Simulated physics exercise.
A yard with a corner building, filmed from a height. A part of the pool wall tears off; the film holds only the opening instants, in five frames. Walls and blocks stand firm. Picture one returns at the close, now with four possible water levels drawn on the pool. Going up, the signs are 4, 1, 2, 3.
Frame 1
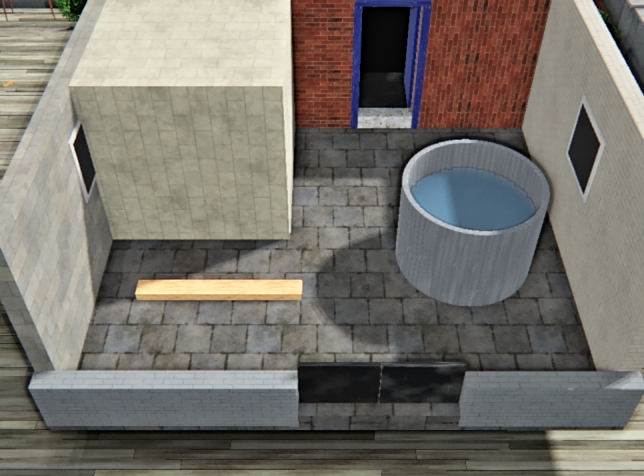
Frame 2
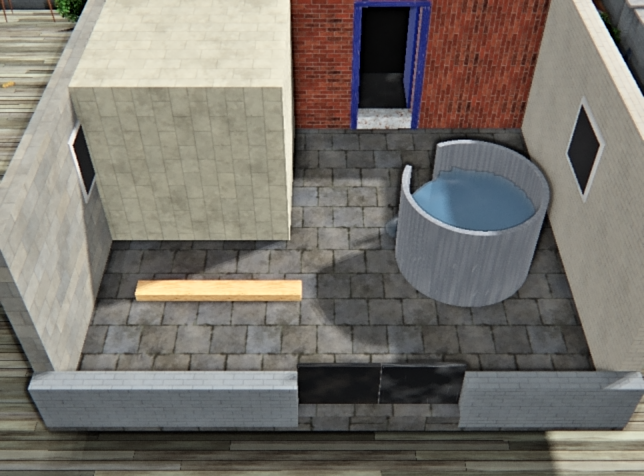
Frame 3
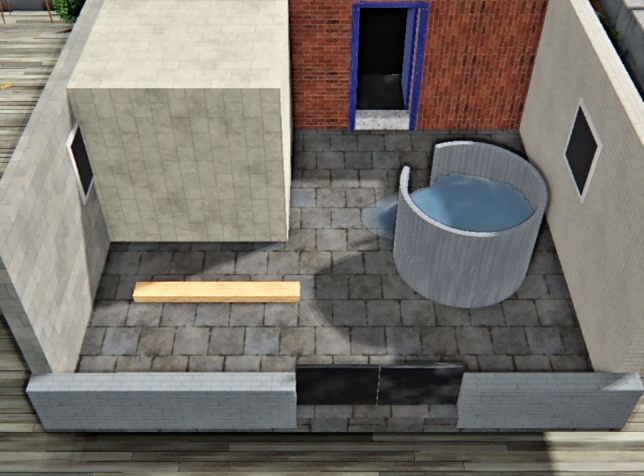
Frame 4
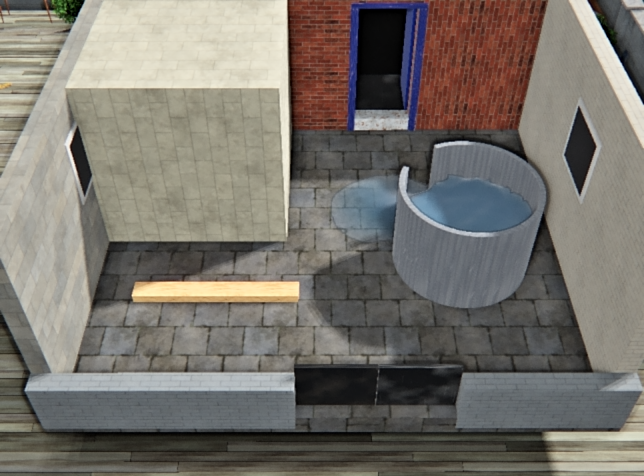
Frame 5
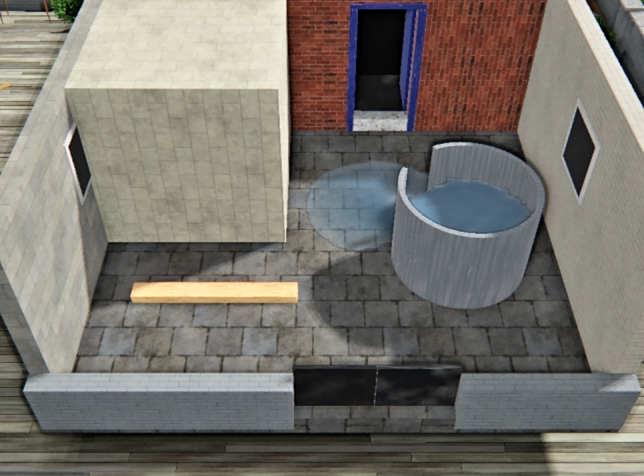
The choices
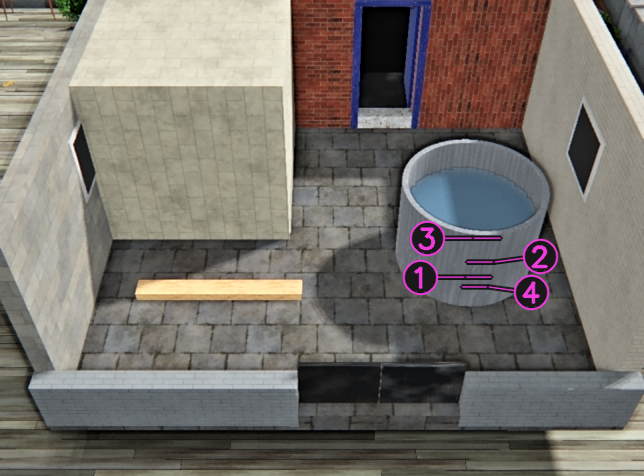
Walled yard with a corner building, where a round pool's side opens and water spreads leftward across the grey paving.
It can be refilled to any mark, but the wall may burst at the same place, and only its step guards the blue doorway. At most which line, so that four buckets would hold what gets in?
Take 2.
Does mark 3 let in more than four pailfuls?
Yes, that goes wrong.
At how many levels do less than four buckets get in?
Three of the four.
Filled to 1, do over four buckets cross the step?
No, that is safe.
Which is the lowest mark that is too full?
Mark 3.
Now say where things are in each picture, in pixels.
Water in the pool at rest, its middle at (471, 208); foot of the blue doorway at (384, 128); shut gate at (381, 368).
Water covers 1 % of the ground and shows as far out as (391, 233).
Water covers 3 % of the ground and shows as far out as (368, 211).
Water covers 6 % of the ground and shows as far out as (342, 193).
Water covers 11 % of the ground and shows as far out as (321, 179).
On the marked copy, 1 at (477, 277); 2 at (480, 262); 3 at (486, 238); 4 at (475, 286); from the bottom up 4, 1, 2, 3.
With 1, nothing gets over.
With 2, a splash gets over, under a bucket.
With 3, about 9 bucketfuls get in.
With 4, nothing gets over.
